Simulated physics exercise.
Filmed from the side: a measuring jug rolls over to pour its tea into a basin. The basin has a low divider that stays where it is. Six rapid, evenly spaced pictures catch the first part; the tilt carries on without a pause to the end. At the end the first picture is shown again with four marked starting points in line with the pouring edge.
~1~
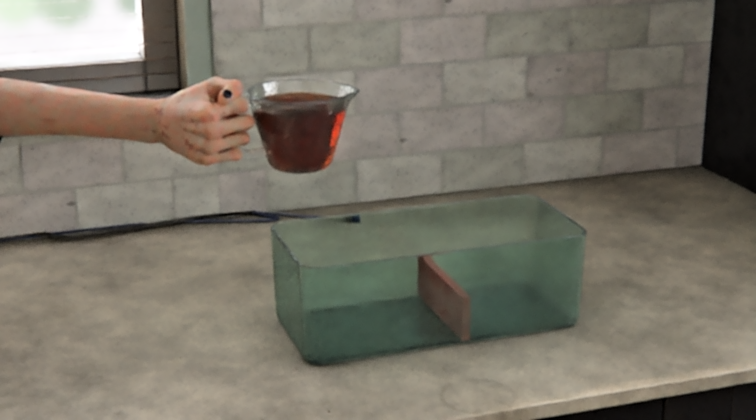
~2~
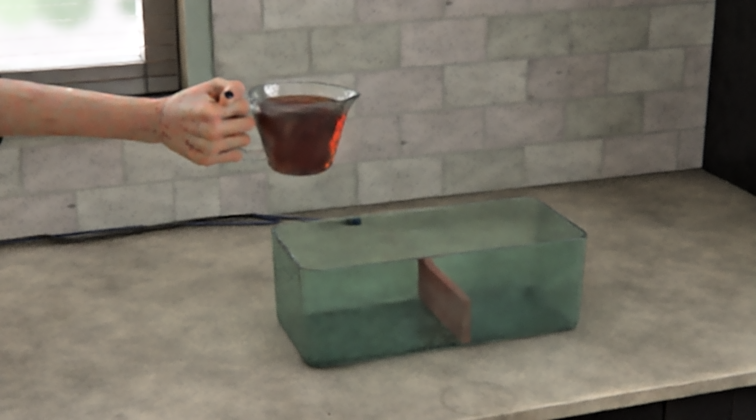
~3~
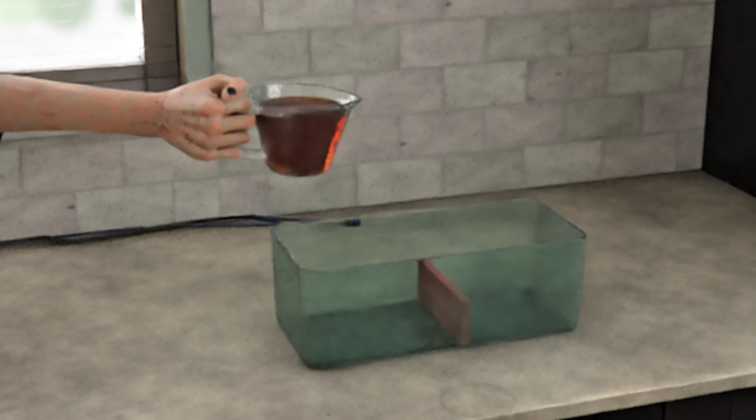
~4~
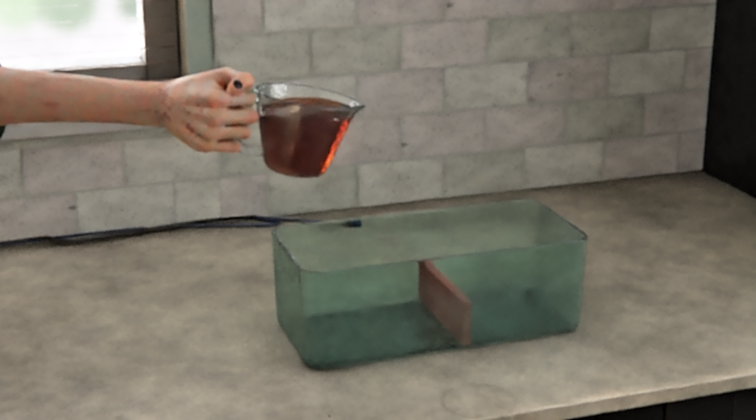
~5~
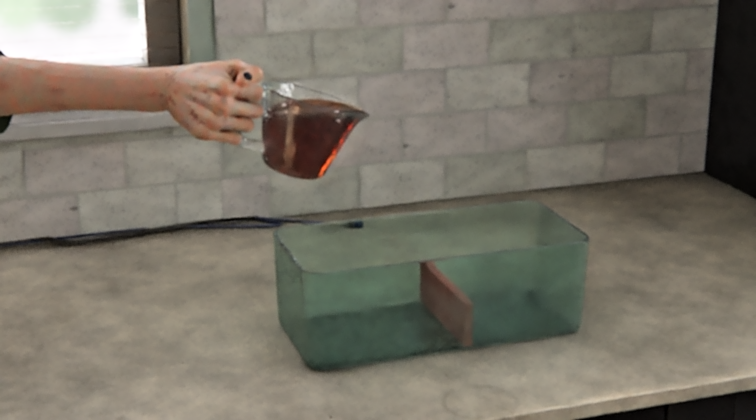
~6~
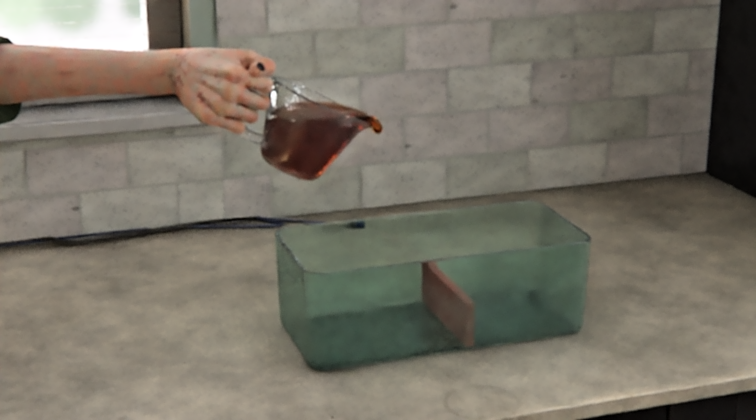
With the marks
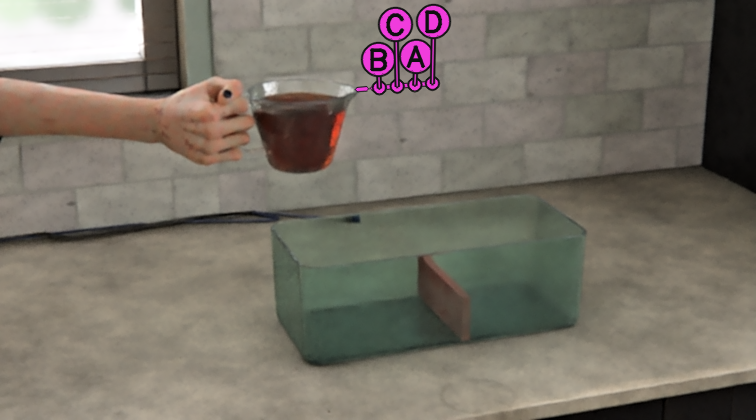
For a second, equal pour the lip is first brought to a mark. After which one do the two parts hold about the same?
The answer is place C.
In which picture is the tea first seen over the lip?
In picture 6.
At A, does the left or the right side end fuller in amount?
More ends on the right.
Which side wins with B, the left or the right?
More ends on the left.
In magenta, A at (414, 84); B at (379, 87); C at (397, 86); D at (432, 83).
With A, about 20 % ends left of the wall and 79 % right of it.
With B, about 88 % ends left of the wall and 11 % right of it.
With C, about 53 % ends left of the wall and 46 % right of it.
With D, about 8 % ends left of the wall and 91 % right of it.
